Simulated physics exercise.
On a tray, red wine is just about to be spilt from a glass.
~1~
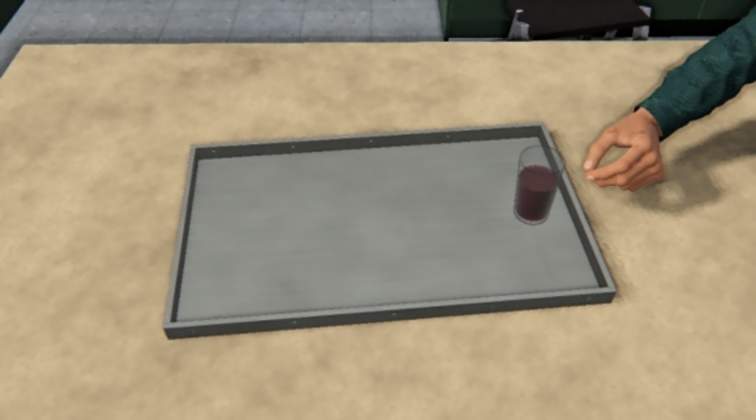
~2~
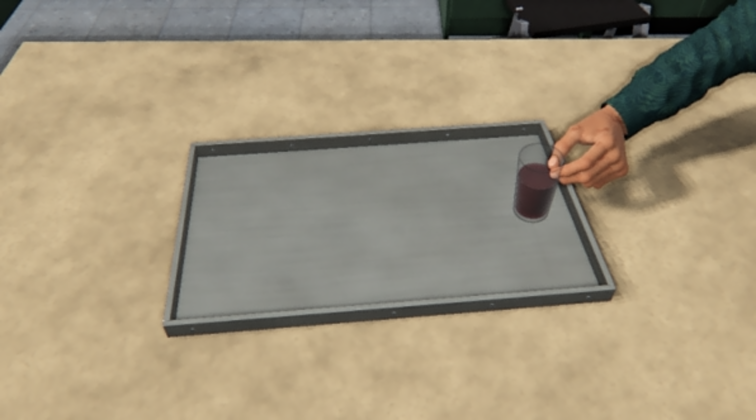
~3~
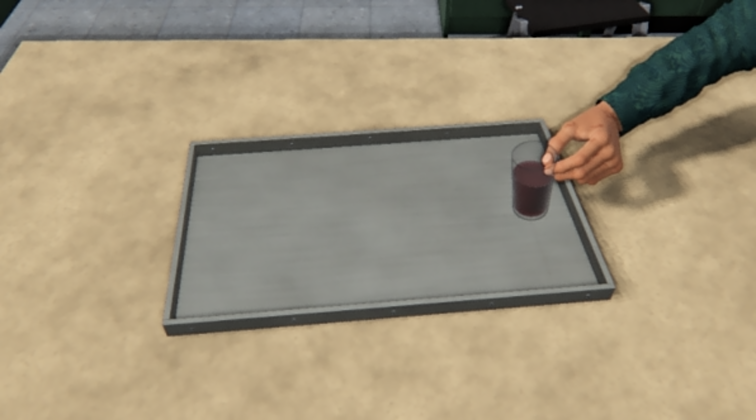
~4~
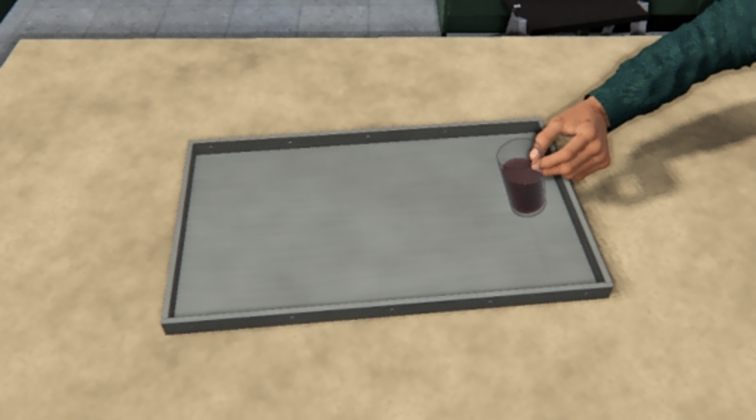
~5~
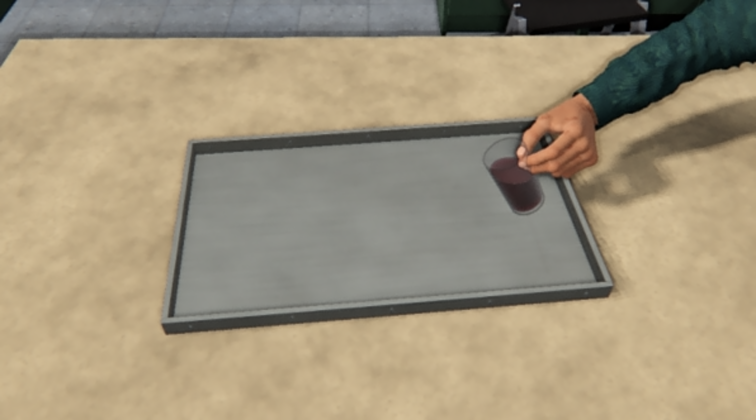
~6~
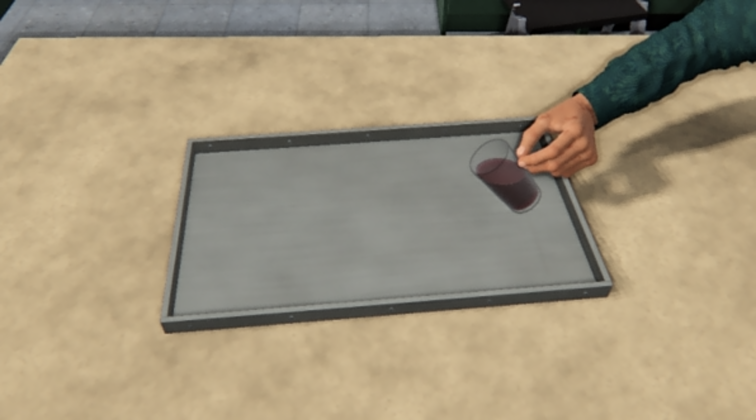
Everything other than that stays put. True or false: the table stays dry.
True.
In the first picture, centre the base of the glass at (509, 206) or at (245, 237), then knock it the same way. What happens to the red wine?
In the first try it keeps within the tray; in the second it escapes from the tray.
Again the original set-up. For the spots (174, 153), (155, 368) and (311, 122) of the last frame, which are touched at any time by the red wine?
The first spot ends up outside the spill, the second outside the spill, and the third outside the spill.
Shortly, the glass lies in the tray; the puddle covers about as much as a plate; none is outside.
Then, the puddle covers about as much as a tray; none is outside.
At the finish, the puddle covers about as much as a tray; none is outside.
